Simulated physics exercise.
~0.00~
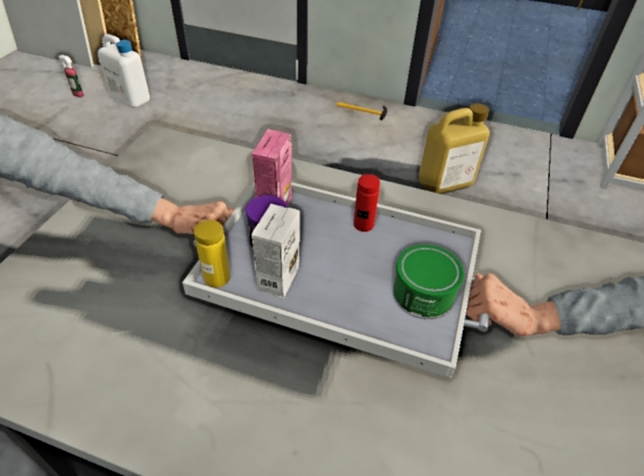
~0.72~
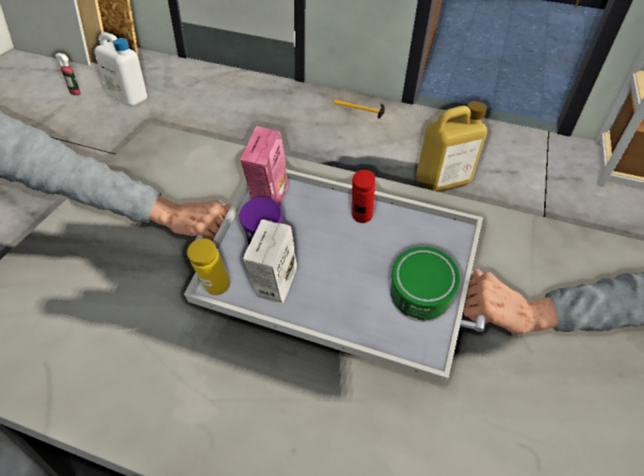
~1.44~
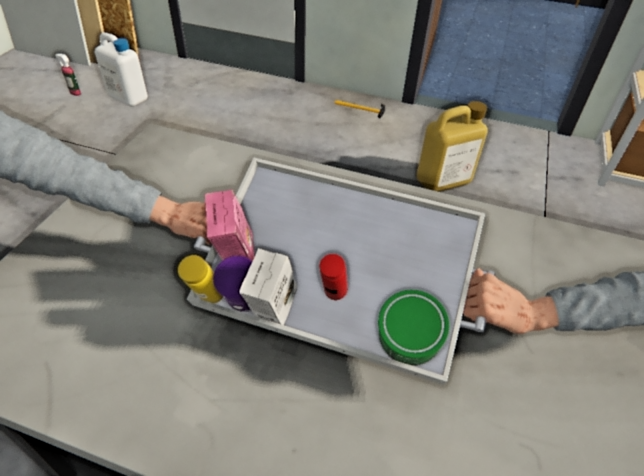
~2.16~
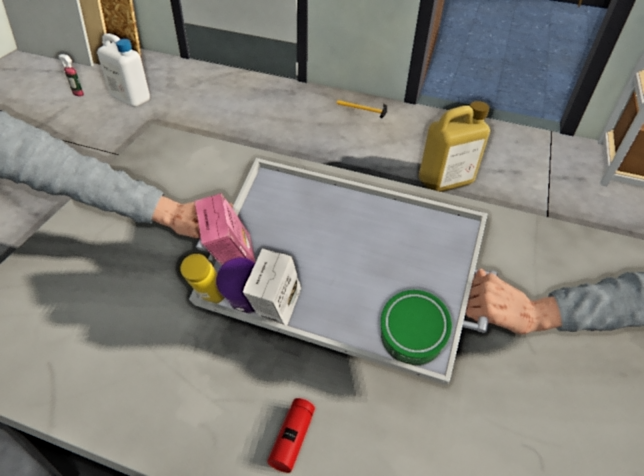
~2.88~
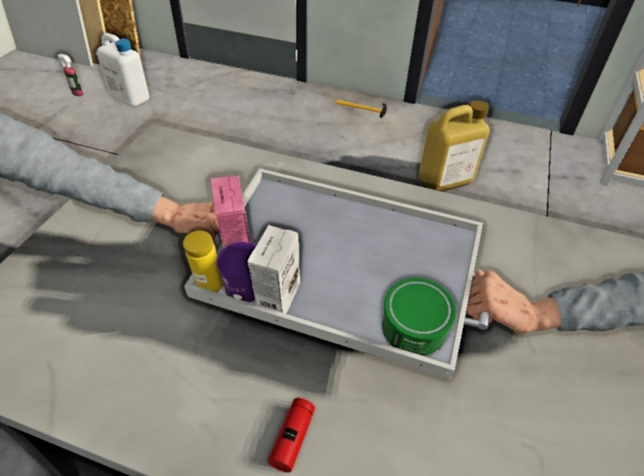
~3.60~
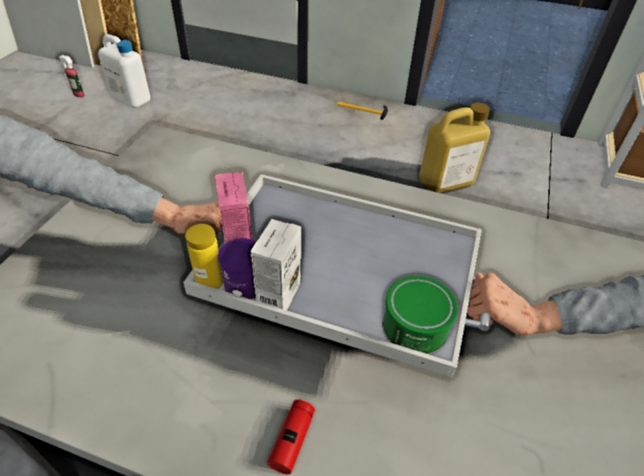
In the video, two hands hold a tray of containers and packets above a table and tip its near edge down, so the items slide toward the viewer and the red shaker drops onto the table. The tray levels again with the other items still aboard, the shaker lying below.
